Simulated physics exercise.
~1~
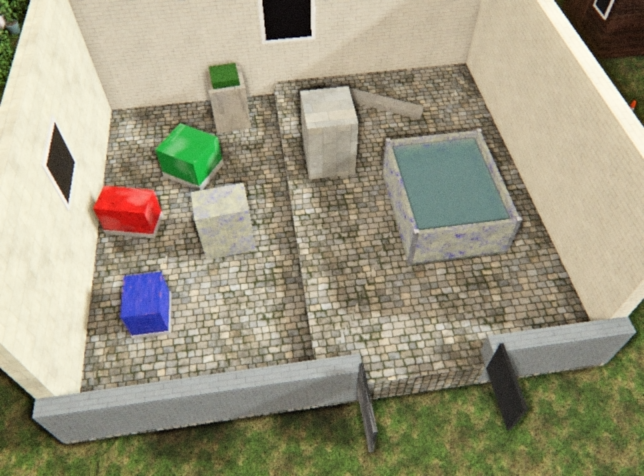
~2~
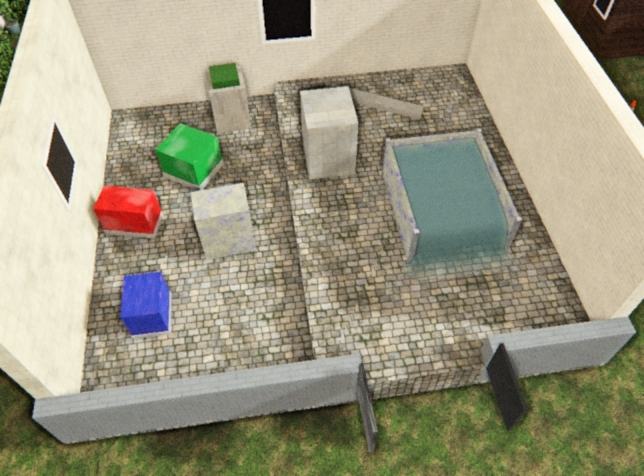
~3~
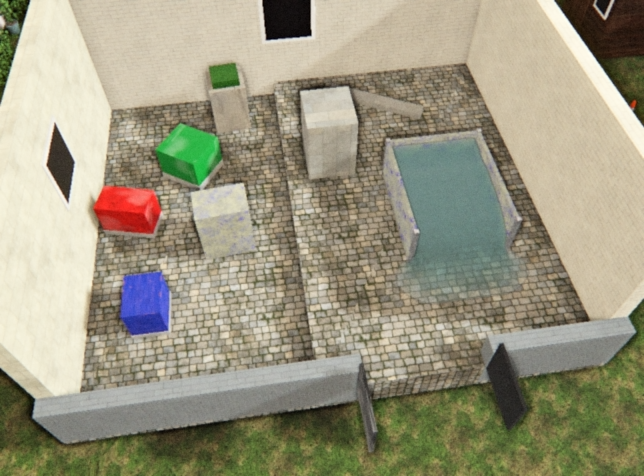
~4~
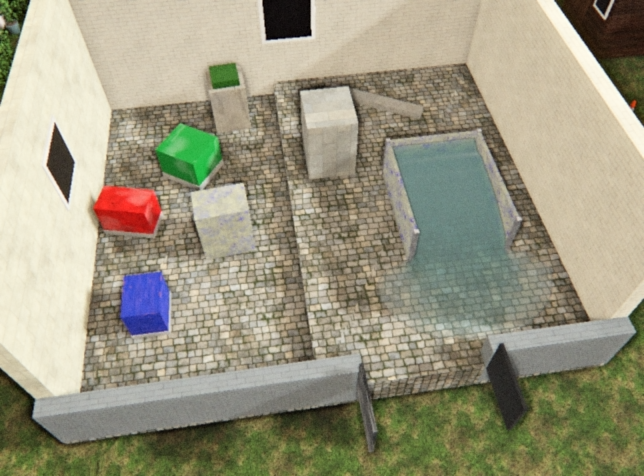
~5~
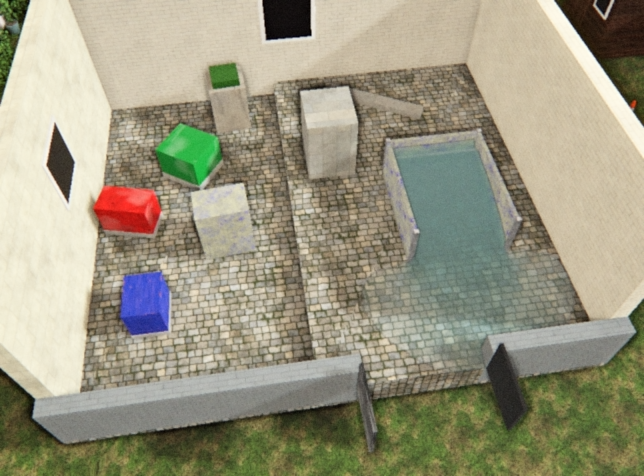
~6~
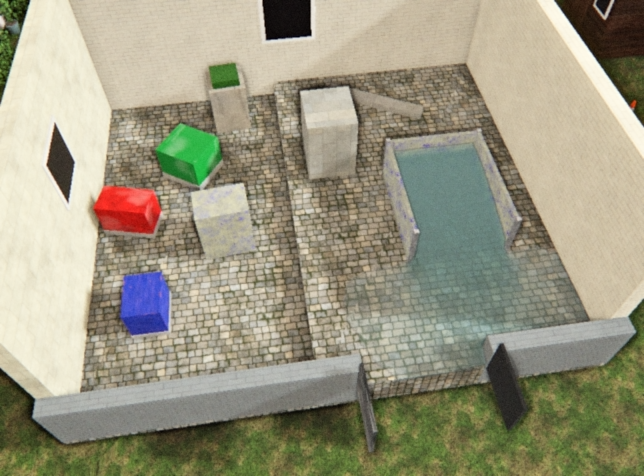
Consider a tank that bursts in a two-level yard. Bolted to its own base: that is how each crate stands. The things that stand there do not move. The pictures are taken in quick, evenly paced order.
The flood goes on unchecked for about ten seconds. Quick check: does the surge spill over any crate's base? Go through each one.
Outcome: The blue crate will be out of the flood; the green crate will be out of the flood; the red crate will be out of the flood.
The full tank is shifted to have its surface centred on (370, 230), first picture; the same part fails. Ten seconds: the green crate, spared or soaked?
Result: Green is untouched.
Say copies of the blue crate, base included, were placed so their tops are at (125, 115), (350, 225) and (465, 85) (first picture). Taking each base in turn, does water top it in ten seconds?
Outcome, in listed order: Is missed, is missed, is inundated.
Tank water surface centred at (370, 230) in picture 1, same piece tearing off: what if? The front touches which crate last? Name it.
I'd go with the green one.
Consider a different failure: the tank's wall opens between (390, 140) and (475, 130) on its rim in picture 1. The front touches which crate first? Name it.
That would be the crate marked green.
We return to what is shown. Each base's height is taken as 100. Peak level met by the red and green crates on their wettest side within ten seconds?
50 and 20 per cent, in that order.
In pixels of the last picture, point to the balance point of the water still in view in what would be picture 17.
Near (474, 269) in the last view.
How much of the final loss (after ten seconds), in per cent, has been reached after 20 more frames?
Near 75 in a hundred.
A moment on, water covers 15 % of the floor; the blue crate not reached, the green crate not reached, the red crate not reached.
Next, water covers 15 % of the floor; the blue crate not reached, the green crate not reached, the red crate not reached.
Then, water covers 30 % of the floor; the blue crate water round its plinth, the green crate not reached, the red crate not reached.
Later, water covers 45 % of the floor; the blue crate water round its plinth, the green crate not reached, the red crate not reached.
In the end, water covers 65 % of the floor; the blue crate stayed above the water, the green crate stayed above the water, the red crate stayed above the water.
